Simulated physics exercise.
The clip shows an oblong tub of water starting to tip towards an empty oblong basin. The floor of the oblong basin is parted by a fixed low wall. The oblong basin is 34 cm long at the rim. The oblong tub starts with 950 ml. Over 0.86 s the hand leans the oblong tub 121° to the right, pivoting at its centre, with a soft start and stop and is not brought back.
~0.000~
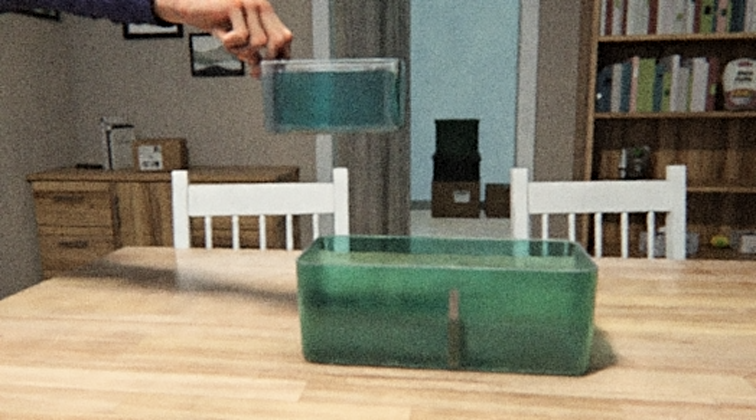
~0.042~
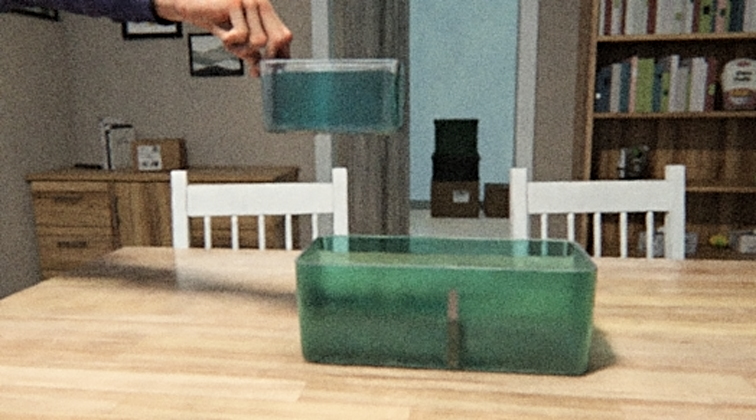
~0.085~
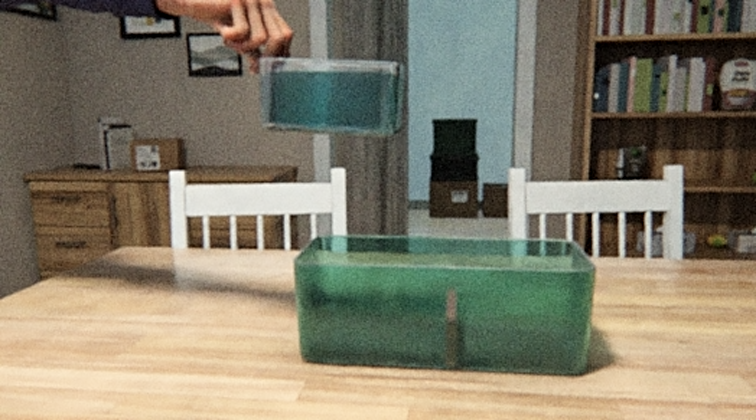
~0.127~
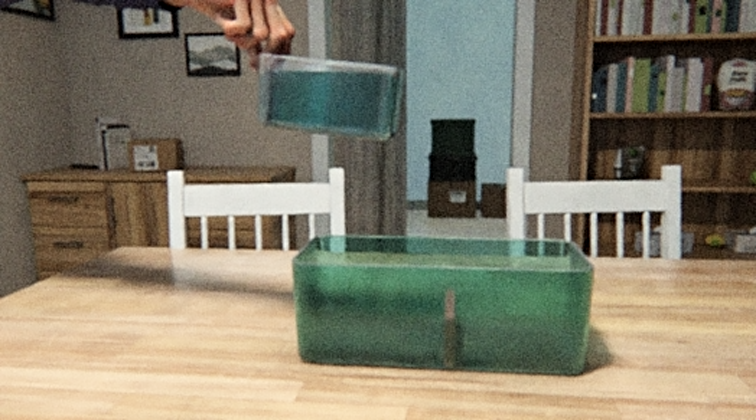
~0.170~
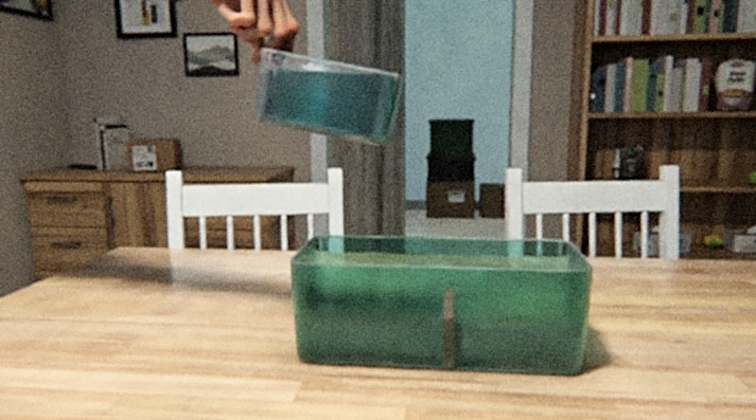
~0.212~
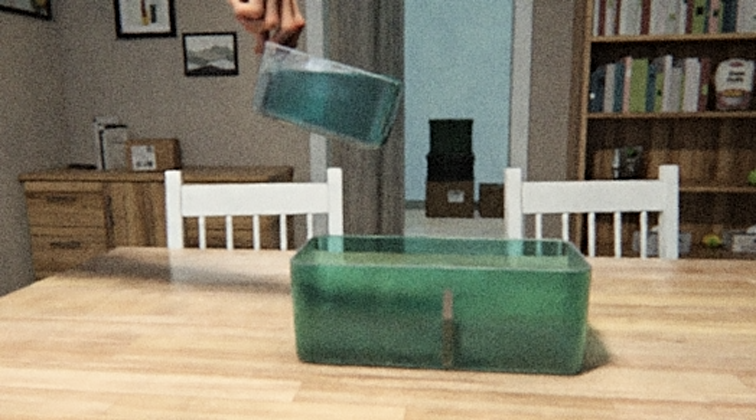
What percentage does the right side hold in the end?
Roughly 55 per cent is past the wall.
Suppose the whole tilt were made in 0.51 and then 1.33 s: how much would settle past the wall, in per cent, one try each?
First 35, then 65 per cent.
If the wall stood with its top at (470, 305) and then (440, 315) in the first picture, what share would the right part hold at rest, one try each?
In turn about 40 and 60 per cent.
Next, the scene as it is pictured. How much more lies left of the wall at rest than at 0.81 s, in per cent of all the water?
Near 9 in a hundred.
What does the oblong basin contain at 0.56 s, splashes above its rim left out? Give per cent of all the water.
Near 16 in a hundred.
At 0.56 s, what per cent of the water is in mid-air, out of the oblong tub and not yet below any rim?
About 54 per cent.
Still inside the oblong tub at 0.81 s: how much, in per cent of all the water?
Near 2 in a hundred.
Then, 0.56 s in, the tilt is 87° and 30 per cent is still to pour, 1 is left of the wall and 15 right of it.
Then, 0.81 s in, the tilt is 120° and 2 per cent is still to pour, 28 is left of the wall and 57 right of it.
Then, 1.07 s in, the tilt is 121° and 0 per cent is still to pour, 37 is left of the wall and 55 right of it.
Then, 1.36 s in, the tilt is 121° and 0 per cent is still to pour, 37 is left of the wall and 55 right of it.
Finally, 37 per cent lies left of the wall, 55 right of it and 8 outside.
